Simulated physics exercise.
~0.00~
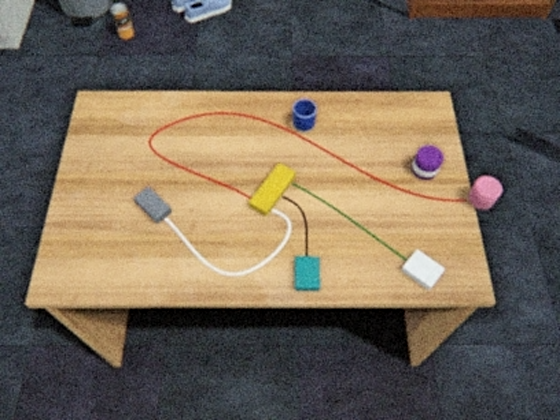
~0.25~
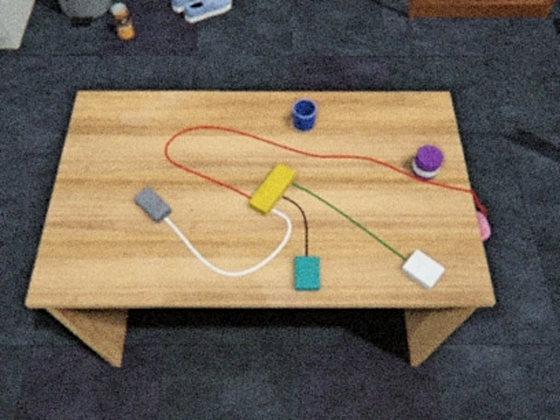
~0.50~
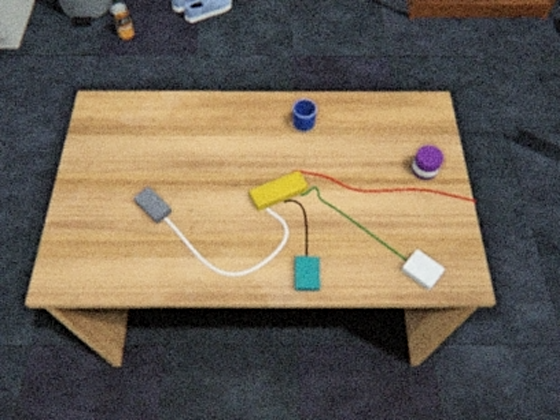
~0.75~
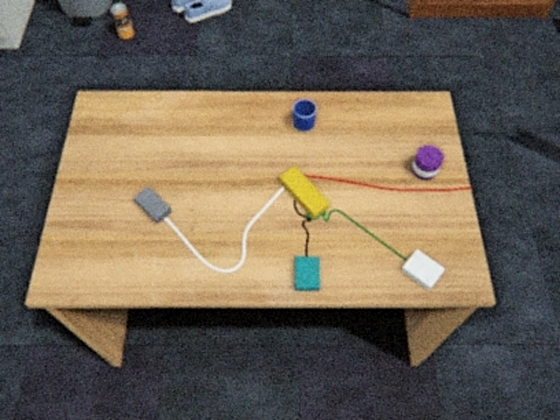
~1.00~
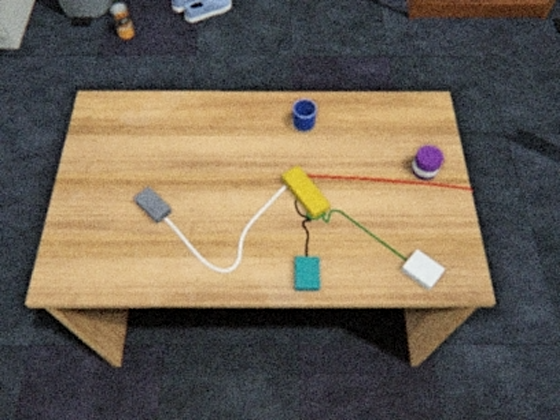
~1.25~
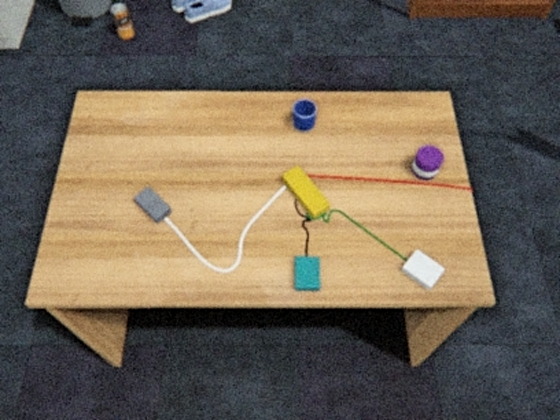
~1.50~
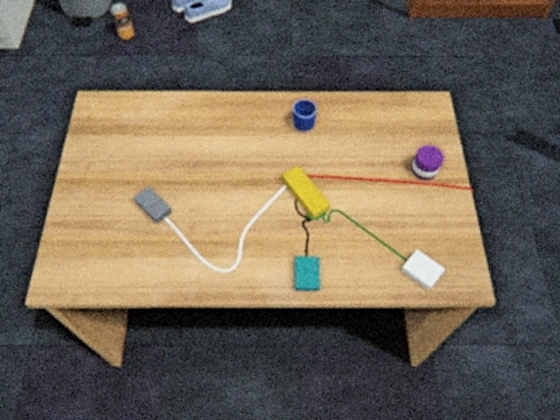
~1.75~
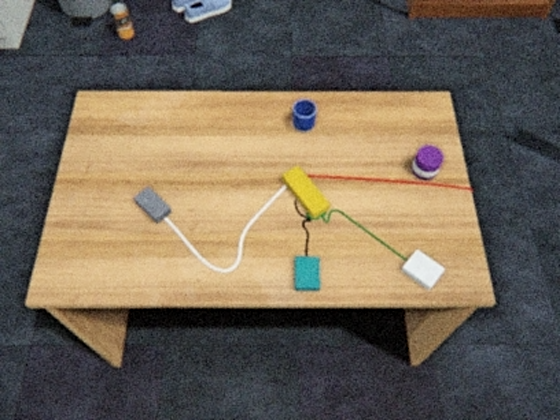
At first, a yellow block sits mid-table, joined by thin cables to a grey device, a teal one, a white one and a pink cylinder at the right edge, with a blue mug and a purple canister nearby. The pink cylinder tips over the edge and drops from sight, drawing the looping red cable after it. As the cable straightens, the yellow block swivels and slides a short way right, pulling the white cable along and bunching the black and green ones. It then stops, the red cable stretched taut over the edge, while everything else on the table stays in place.
